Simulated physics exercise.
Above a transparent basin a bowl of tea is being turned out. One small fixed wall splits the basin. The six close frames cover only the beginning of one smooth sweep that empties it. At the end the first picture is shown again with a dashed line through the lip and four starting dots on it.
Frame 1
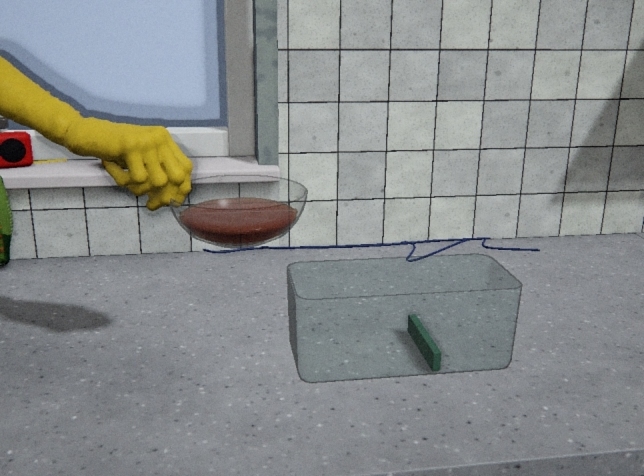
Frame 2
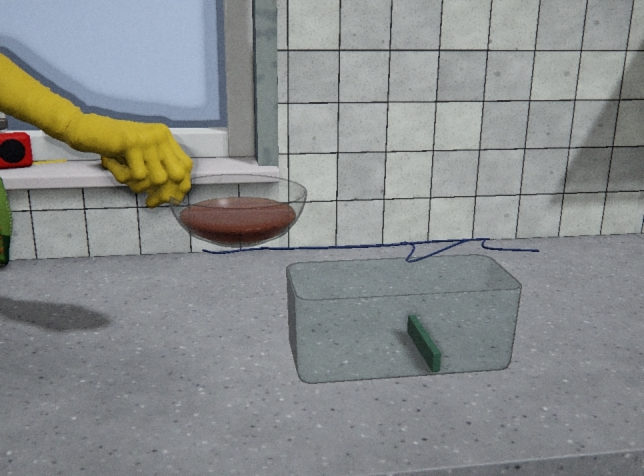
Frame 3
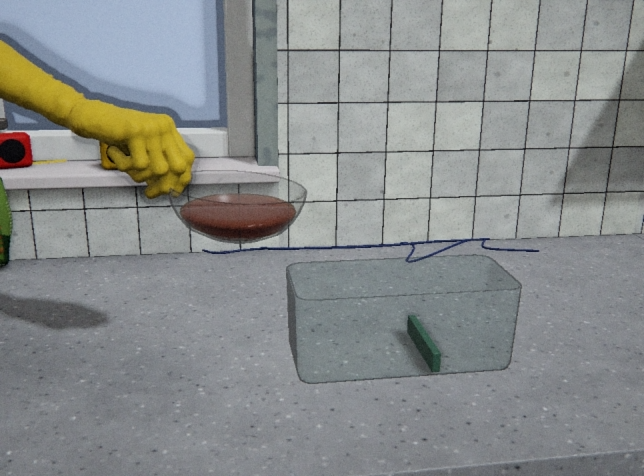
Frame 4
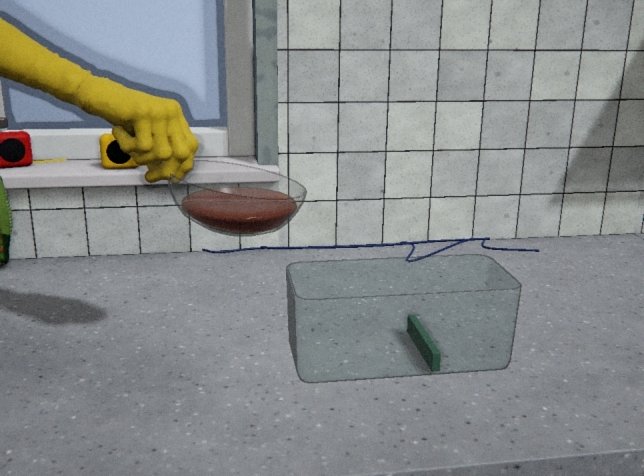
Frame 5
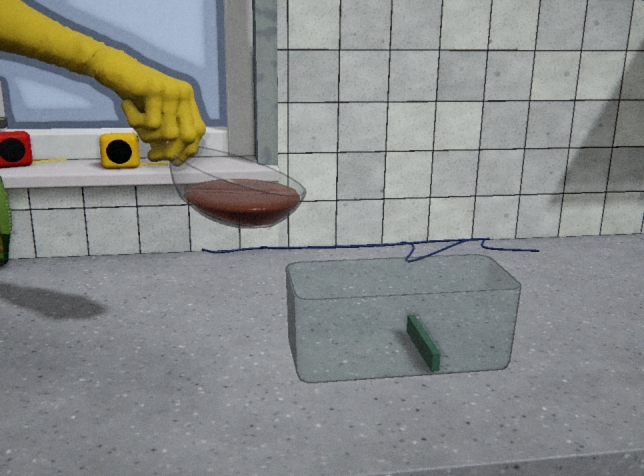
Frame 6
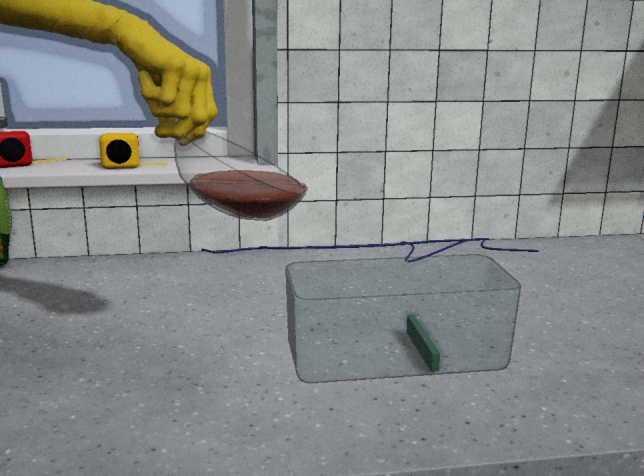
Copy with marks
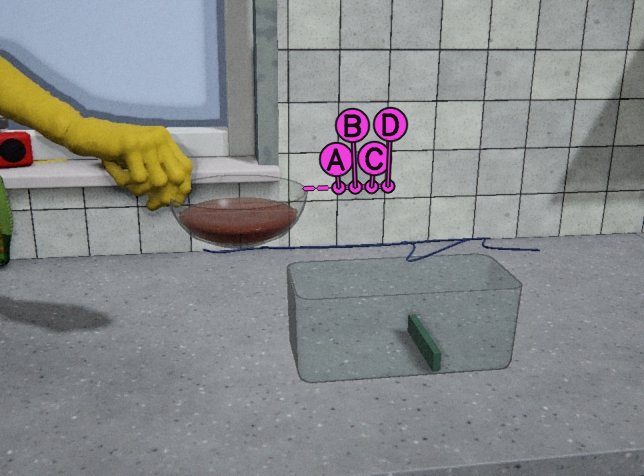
To begin with, a yellow hand holds a clear bowl of reddish-brown tea level, above and left of a transparent basin with a small green block inside. The hand then rises and gradually tilts the bowl to the right, and the tea shifts toward its right rim, all still inside.
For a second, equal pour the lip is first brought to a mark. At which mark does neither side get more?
The answer is spot B.
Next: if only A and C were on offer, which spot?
That would be C.
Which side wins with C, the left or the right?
The right one.
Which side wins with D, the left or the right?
The right side.
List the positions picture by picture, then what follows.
Upright, lip at (304, 188); basin from (297, 380) to (509, 365); top of the wall at (424, 332); nothing has left yet, in the first frame.
Upright, lip at (304, 189); nothing has left yet, in the second frame.
Tipped about 5°, lip at (304, 189); nothing has left yet, in the third frame.
Tipped about 11°, lip at (304, 188); nothing has left yet, in the fourth frame.
Tipped about 18°, lip at (304, 188); nothing has left yet, in the fifth frame.
Tipped about 28°, lip at (304, 188); nothing has left yet, in the sixth frame.
On the marked copy, A at (338, 187); B at (355, 187); C at (371, 186); D at (387, 186).
If A is chosen, about 85 % ends left of the wall and 13 % right of it.
If B is chosen, about 52 % ends left of the wall and 47 % right of it.
If C is chosen, about 26 % ends left of the wall and 73 % right of it.
If D is chosen, about 19 % ends left of the wall and 81 % right of it.
